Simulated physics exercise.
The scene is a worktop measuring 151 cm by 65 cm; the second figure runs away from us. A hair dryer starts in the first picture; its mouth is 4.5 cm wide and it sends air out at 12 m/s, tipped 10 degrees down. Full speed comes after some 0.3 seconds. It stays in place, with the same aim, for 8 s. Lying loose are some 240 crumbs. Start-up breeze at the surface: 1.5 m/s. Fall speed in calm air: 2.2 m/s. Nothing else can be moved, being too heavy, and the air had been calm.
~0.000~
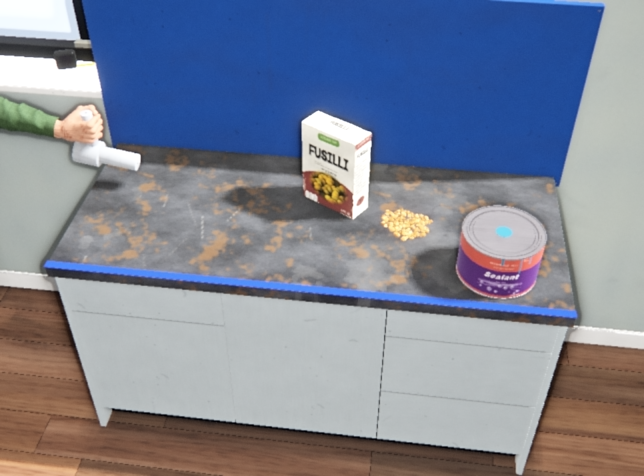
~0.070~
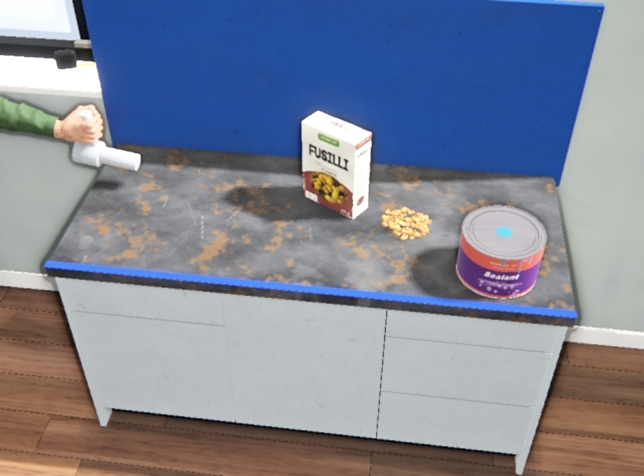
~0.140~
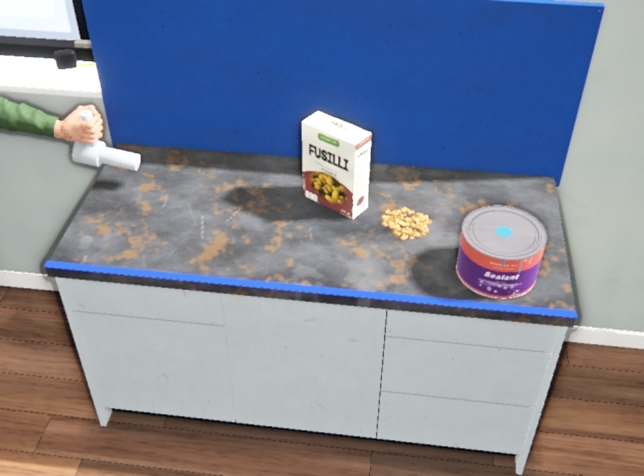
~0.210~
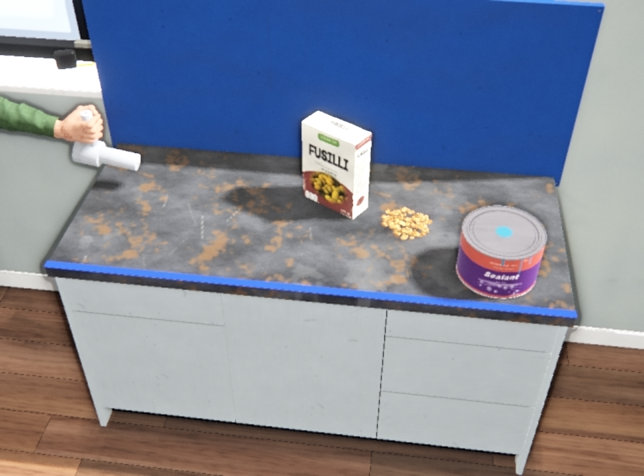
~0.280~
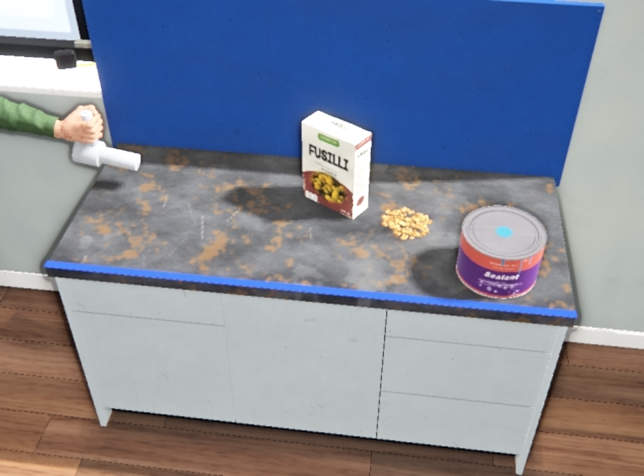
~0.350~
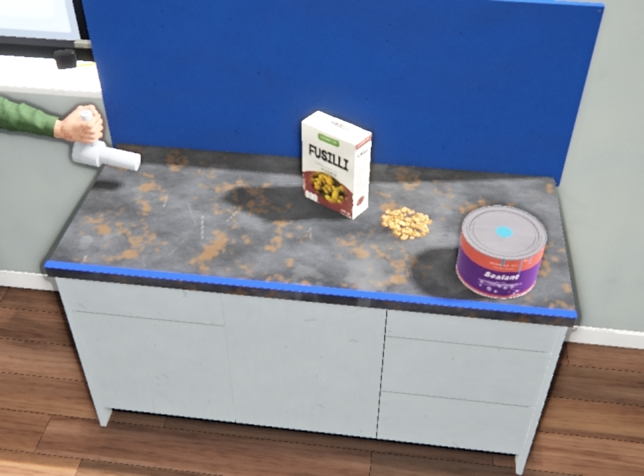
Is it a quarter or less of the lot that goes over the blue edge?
Loss there undershoots or meets a quarter.
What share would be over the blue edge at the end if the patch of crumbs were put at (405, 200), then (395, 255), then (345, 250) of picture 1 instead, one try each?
It goes 0 %, then 70 %, then 70 %.
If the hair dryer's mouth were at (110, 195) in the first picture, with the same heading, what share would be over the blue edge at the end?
That gives roughly 0 % in the end.
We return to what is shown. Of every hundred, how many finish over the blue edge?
Roughly 0 percent, I'd say.
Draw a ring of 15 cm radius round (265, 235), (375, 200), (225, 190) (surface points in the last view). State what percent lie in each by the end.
Roughly 0 %, 30 % and 0 %, in that order.
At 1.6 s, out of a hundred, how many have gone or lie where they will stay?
Roughly 30 per cent of them.
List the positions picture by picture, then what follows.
In the first frame, the middle of the crumbs is near (407, 224), none has stirred yet and the mouth of the hair dryer is at (138, 163).
In the second frame, the middle of the crumbs is near (406, 220), none has stirred yet and the blue edge is centred on (301, 292).
In the third frame, the middle of the crumbs is near (406, 220), none has stirred yet, the top of a carton is at (336, 127) and the top of a large tin is at (504, 231).
In the fourth frame, the middle of the crumbs is near (406, 220) and none has stirred yet.
In the fifth frame, the middle of the crumbs is near (406, 220) and none has stirred yet.
In the sixth frame, the middle of the crumbs is near (406, 220) and none has stirred yet.
After 1.6 s, 0 % are over the blue edge; the middle of those still in play is near (407, 225); 33 % have settled or left.
After 2.6 s, 0 % are over the blue edge; the middle of those still in play is near (407, 225); 37 % have settled or left.
After 4.4 s, 0 % are over the blue edge; the middle of those still in play is near (408, 222); 40 % have settled or left.
After 8.0 s, at the end, 0 % are over the blue edge; the middle of those still in play is near (408, 222).
